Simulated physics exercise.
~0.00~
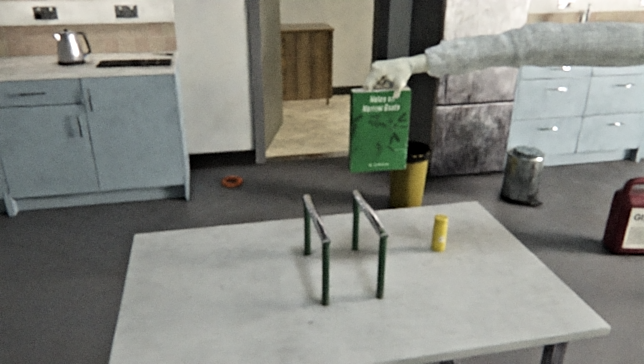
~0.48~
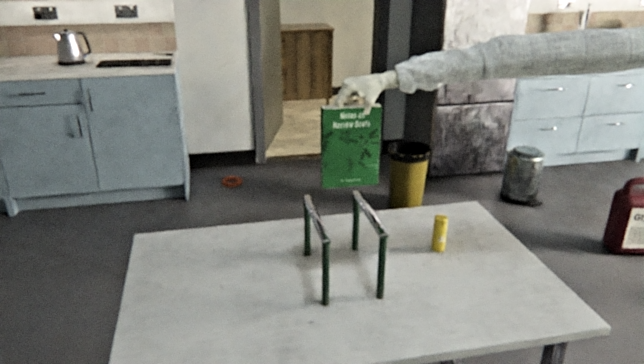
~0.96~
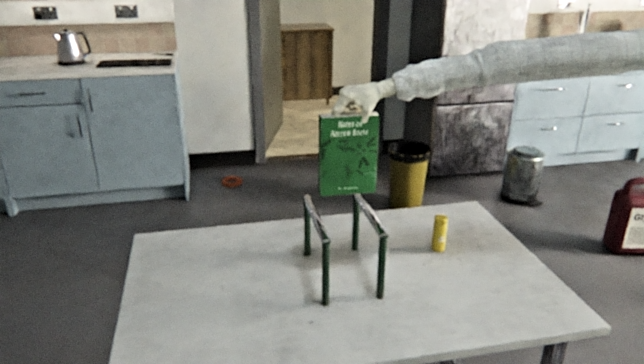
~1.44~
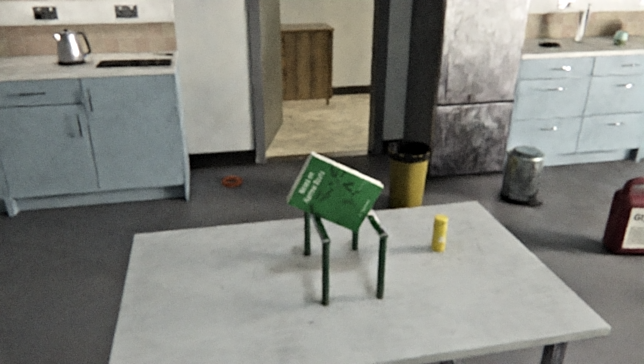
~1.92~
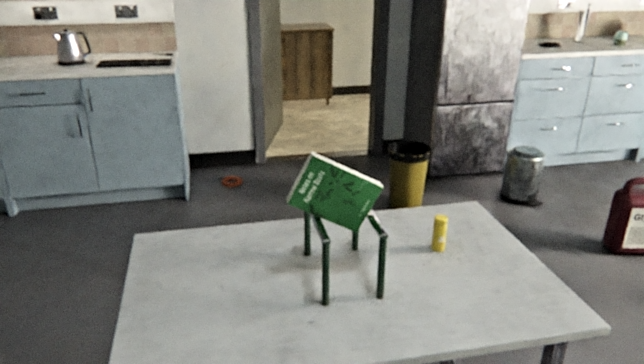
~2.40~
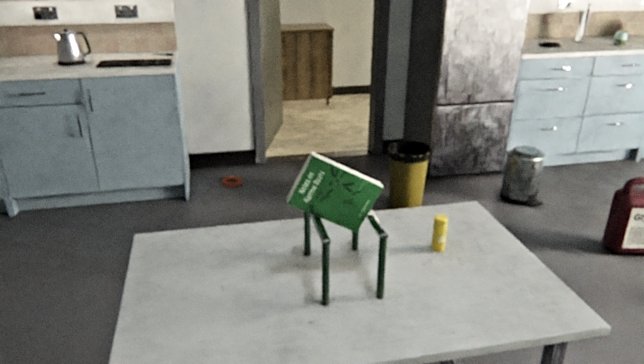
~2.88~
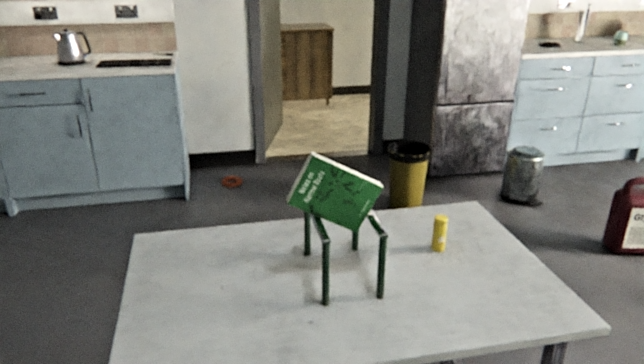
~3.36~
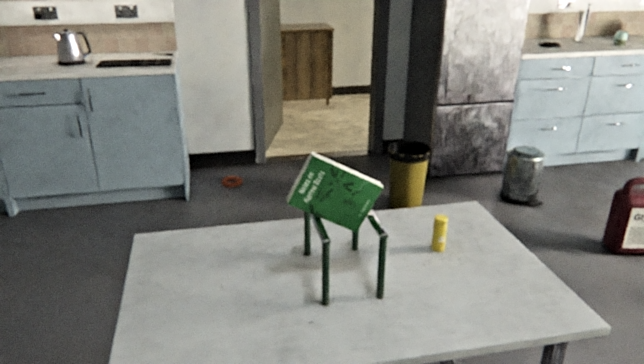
A green book is lowered by a hand, released, and lodges tilted on two supports.
